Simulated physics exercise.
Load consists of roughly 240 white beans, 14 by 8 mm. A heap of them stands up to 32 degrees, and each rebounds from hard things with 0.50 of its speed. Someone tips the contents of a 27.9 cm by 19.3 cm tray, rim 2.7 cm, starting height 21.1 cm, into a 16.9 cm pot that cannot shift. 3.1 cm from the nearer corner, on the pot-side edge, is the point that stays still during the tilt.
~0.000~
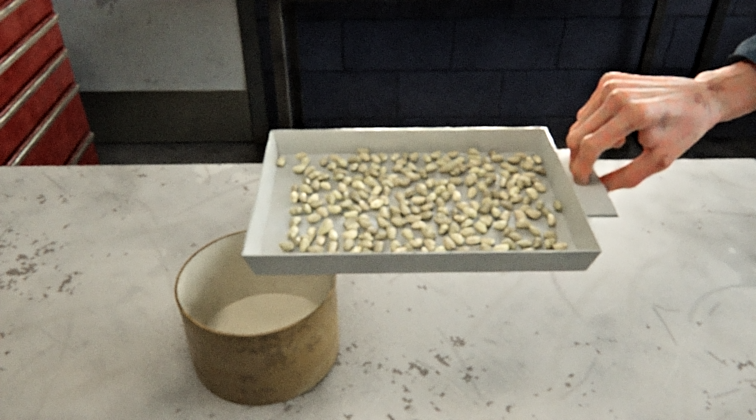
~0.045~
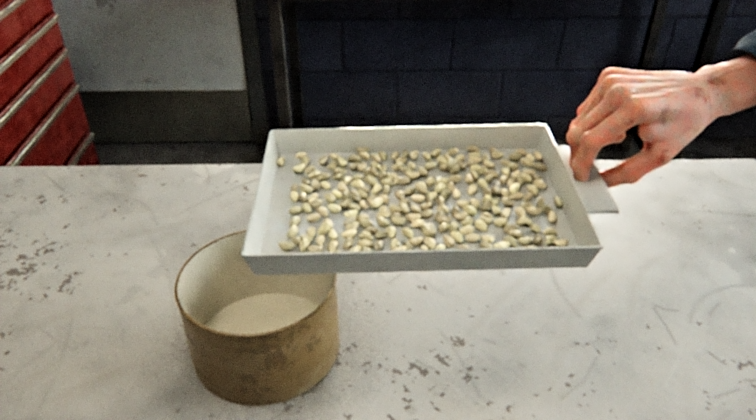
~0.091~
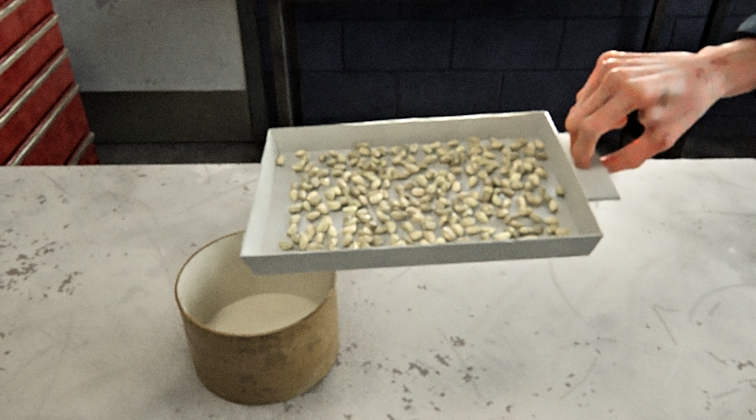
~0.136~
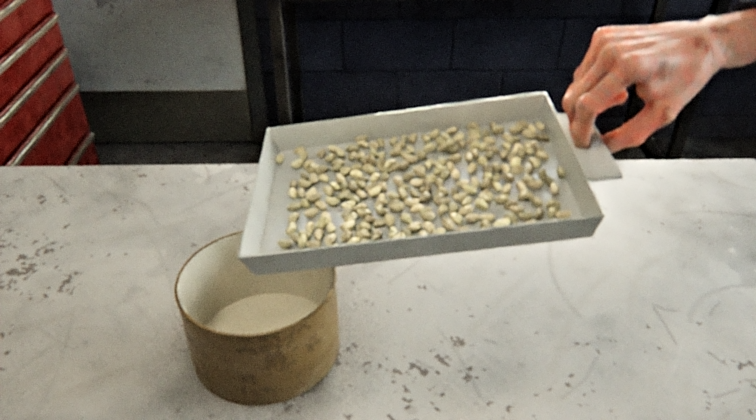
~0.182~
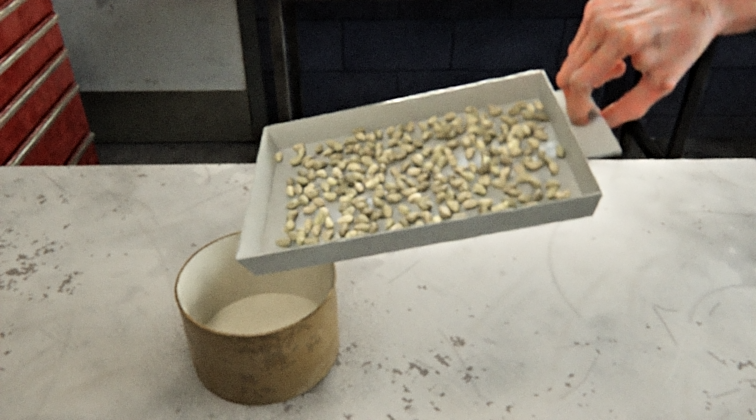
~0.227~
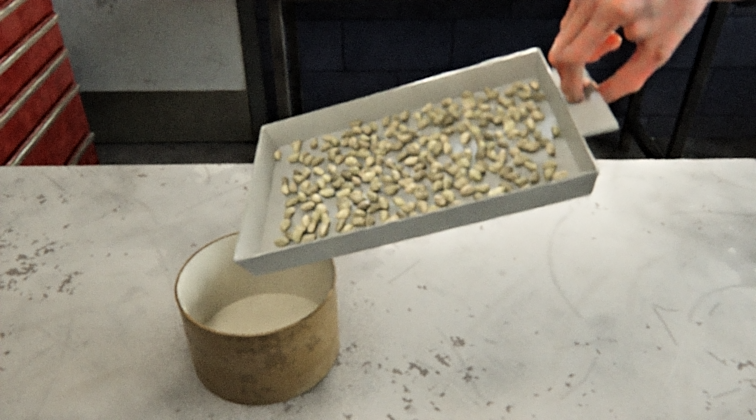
On a scuffed pale worktop, a hand raising the right side of a tray of white beans above a brown pot.
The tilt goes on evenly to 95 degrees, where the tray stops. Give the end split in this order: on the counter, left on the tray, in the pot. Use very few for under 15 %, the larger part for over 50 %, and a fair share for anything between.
Counter: The larger part, tray: Very few, pot: A fair share.
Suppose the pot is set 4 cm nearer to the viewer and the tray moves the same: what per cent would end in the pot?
Estimated share: Around 60 in a hundred.
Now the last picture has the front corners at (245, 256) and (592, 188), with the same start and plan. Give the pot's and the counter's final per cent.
In the pot: 5 per cent; on the counter: 95 per cent.
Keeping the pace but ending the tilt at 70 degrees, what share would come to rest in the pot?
That comes out at some 20 per cent.
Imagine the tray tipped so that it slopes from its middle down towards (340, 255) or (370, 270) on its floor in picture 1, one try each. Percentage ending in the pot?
Around 0 % for the first direction, around 0 % for the second.
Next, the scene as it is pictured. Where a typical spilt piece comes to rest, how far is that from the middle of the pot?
I'd say close to 20 centimetres.
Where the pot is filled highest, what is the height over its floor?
Some 1.5 cm up.
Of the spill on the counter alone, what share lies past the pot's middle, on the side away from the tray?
That works out to about 90 percent.
After 0.59 s, tilt 55 degrees; the tray holds 100 %, the pot 0 %.
After 0.84 s, tilt 80 degrees; the tray holds 60 %, the pot 0 %.
After 1.19 s, tilt 95 degrees; the tray holds 10 %, the pot 30 %.
At rest (2.5 s), counter 60 %, tray 0 %, pot 40 %.
